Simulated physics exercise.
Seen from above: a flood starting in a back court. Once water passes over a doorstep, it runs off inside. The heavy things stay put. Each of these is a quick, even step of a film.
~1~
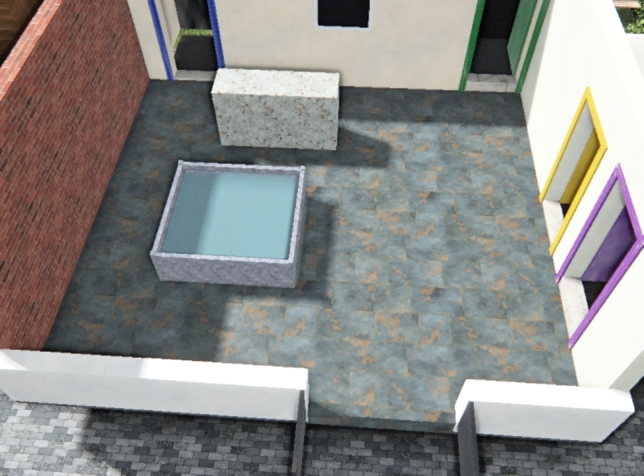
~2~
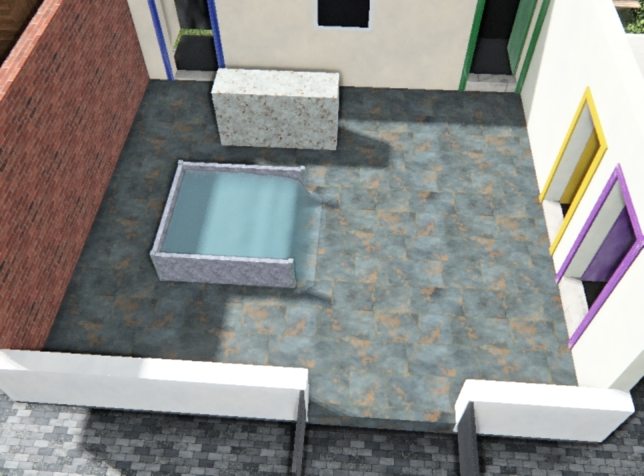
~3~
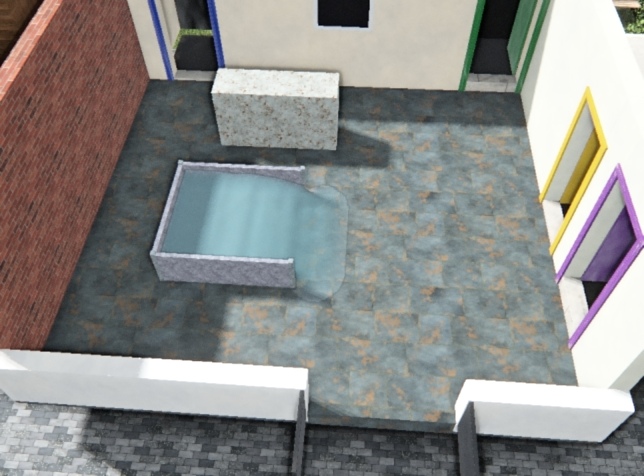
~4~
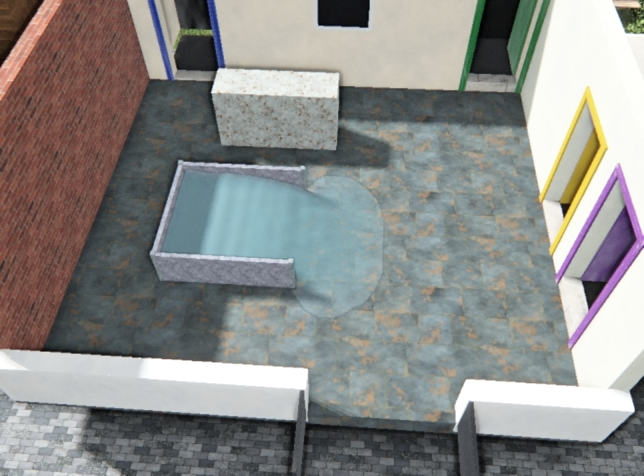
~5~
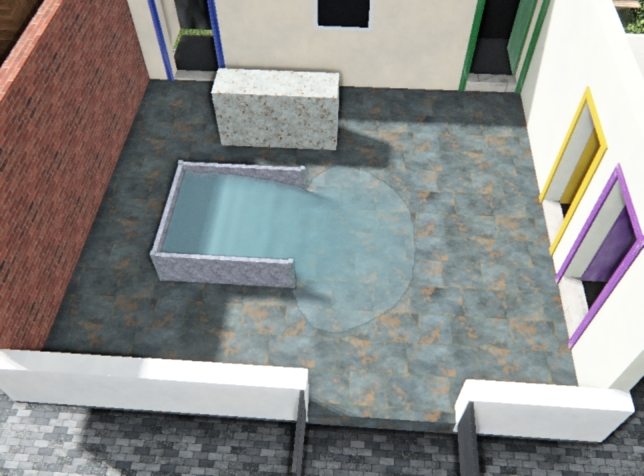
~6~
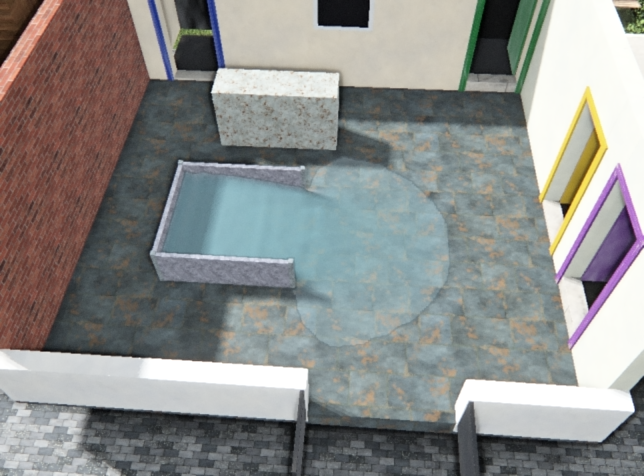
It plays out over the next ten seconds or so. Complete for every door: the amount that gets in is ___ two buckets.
Yellow door: More than; blue door: At most; green door: At most; purple door: At most.
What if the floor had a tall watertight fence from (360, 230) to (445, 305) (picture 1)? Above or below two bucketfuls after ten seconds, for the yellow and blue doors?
Result - yellow: Remains below the limit; blue: Remains below the limit.
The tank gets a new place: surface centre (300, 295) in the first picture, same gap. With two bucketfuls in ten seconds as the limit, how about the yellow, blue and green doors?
Going by the run, the yellow door door tops the threshold, the blue door door remains below and the green door door remains below.
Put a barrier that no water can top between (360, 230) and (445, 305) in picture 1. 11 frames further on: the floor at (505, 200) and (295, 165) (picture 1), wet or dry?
As listed: Covered, dry.
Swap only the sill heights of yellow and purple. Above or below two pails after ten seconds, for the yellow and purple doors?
Result, one by one - yellow: Short of the limit; purple: Beyond the limit.
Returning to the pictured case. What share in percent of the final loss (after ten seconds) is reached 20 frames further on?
Close to 50 out of every hundred.
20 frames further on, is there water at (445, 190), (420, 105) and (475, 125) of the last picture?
Result, in the order given: Wetted / wetted / wetted.
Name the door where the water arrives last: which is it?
My answer: The door marked blue.
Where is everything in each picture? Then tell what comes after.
The tank at (233, 213) is whole and still, in the first picture.
The front is at (302, 288), out from the gap at (296, 230), in the second picture.
Water pours out at (296, 232) and has run to (319, 296), in the third picture.
The front is at (371, 288), out from the gap at (296, 233), in the fourth picture.
Water pours out at (296, 233) and has run to (405, 279), in the fifth picture.
Water pours out at (296, 233) and has run to (443, 267), in the sixth picture.
A moment on, water covers 30 % of the floor; the yellow door wet at the sill, nothing in, the blue door not reached, the green door not reached, the purple door not reached.
Next, water covers 45 % of the floor; the yellow door over two buckets in, the blue door not reached, the green door not reached, the purple door wet at the sill, nothing in.
Then, water covers 45 % of the floor; the yellow door far over two buckets in, the blue door not reached, the green door wet at the sill, nothing in, the purple door wet at the sill, nothing in.
Later, water covers 60 % of the floor; the yellow door far over two buckets in, the blue door not reached, the green door wet at the sill, nothing in, the purple door wet at the sill, nothing in.
In the end, water covers 90 % of the floor; the yellow door far over two buckets in, the blue door wet at the sill, nothing in, the green door wet at the sill, nothing in, the purple door wet at the sill, nothing in.
